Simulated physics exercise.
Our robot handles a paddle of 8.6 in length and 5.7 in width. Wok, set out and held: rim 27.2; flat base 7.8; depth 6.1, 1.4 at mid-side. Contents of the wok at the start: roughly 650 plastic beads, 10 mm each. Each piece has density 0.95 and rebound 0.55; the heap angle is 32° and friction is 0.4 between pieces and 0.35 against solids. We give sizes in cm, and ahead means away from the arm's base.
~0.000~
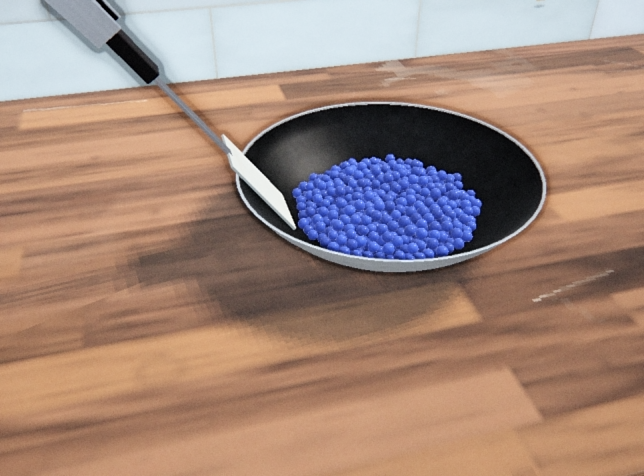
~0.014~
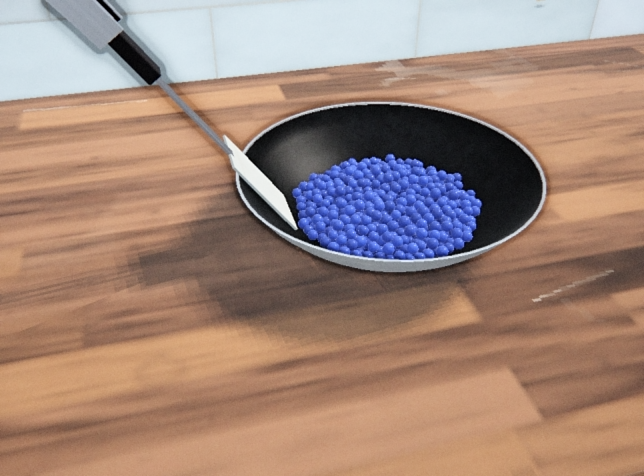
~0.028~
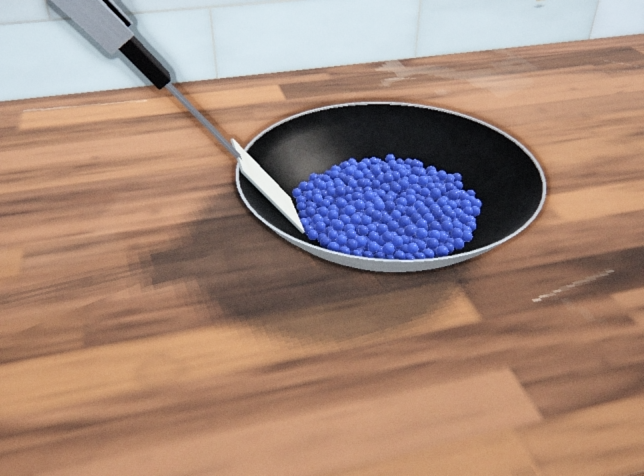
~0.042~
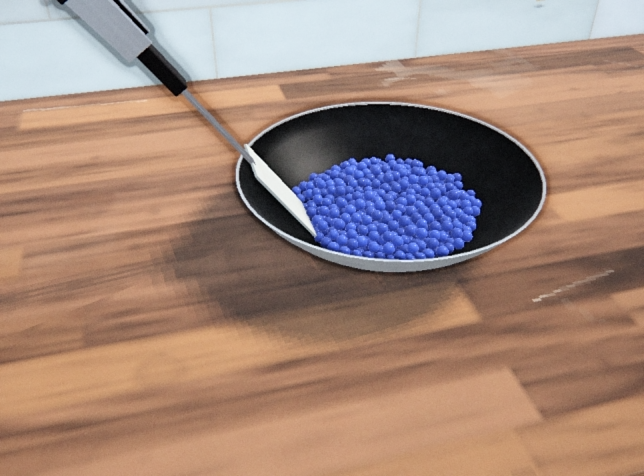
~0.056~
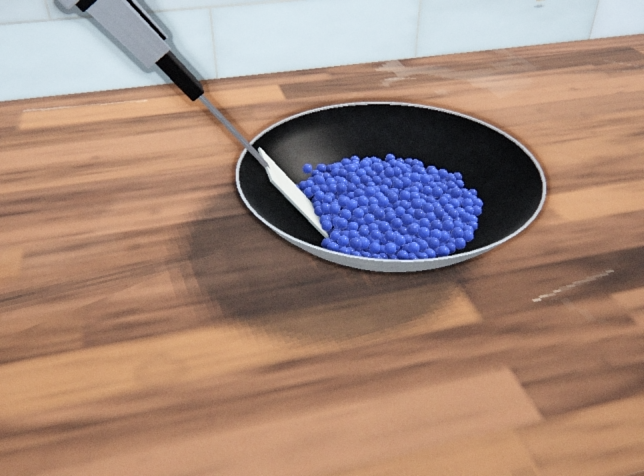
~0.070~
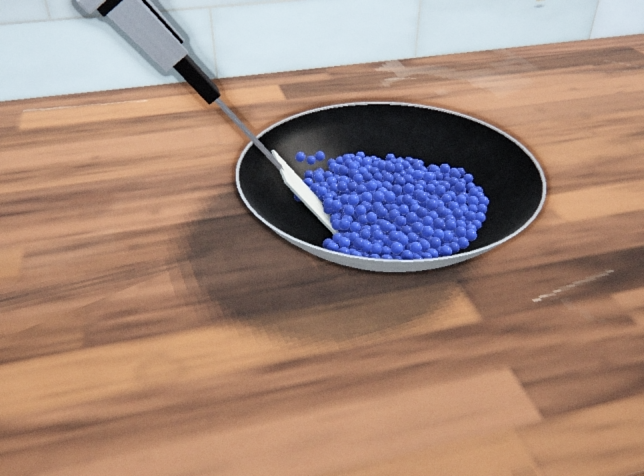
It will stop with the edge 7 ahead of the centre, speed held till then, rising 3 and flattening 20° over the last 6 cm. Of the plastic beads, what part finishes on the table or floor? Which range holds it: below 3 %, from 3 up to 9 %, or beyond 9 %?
The range from 3 up to 9 %.
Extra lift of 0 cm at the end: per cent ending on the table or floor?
It comes to near 0 percent.
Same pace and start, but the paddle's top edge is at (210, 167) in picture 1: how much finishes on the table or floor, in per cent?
I'd estimate close to 5 per cent.
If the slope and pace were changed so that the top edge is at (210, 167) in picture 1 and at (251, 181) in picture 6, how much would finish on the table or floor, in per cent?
Roughly 0 %.
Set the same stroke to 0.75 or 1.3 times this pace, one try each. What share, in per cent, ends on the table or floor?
0 and 15 %.
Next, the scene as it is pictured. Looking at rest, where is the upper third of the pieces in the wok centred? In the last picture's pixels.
Around (462, 181).
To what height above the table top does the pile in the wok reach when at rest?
Near 6.0 centimetres high.
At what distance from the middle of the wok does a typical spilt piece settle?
26 cm or so.
By 0.12 s, sloping 55°, highest piece 6 above the table; 647 in the wok.
By 0.17 s, sloping 48°, highest piece 7 above the table; 647 in the wok.
By 0.39 s, sloping 35°, highest piece 8 above the table; 612 in the wok, 21 on the table or floor, 14 on the blade or in flight.
By 1.44 s, sloping 35°, highest piece 6 above the table; 612 in the wok, 35 on the table or floor.
Final count, 612 in the wok, 35 on the table or floor. That is 5 % on the table or floor.
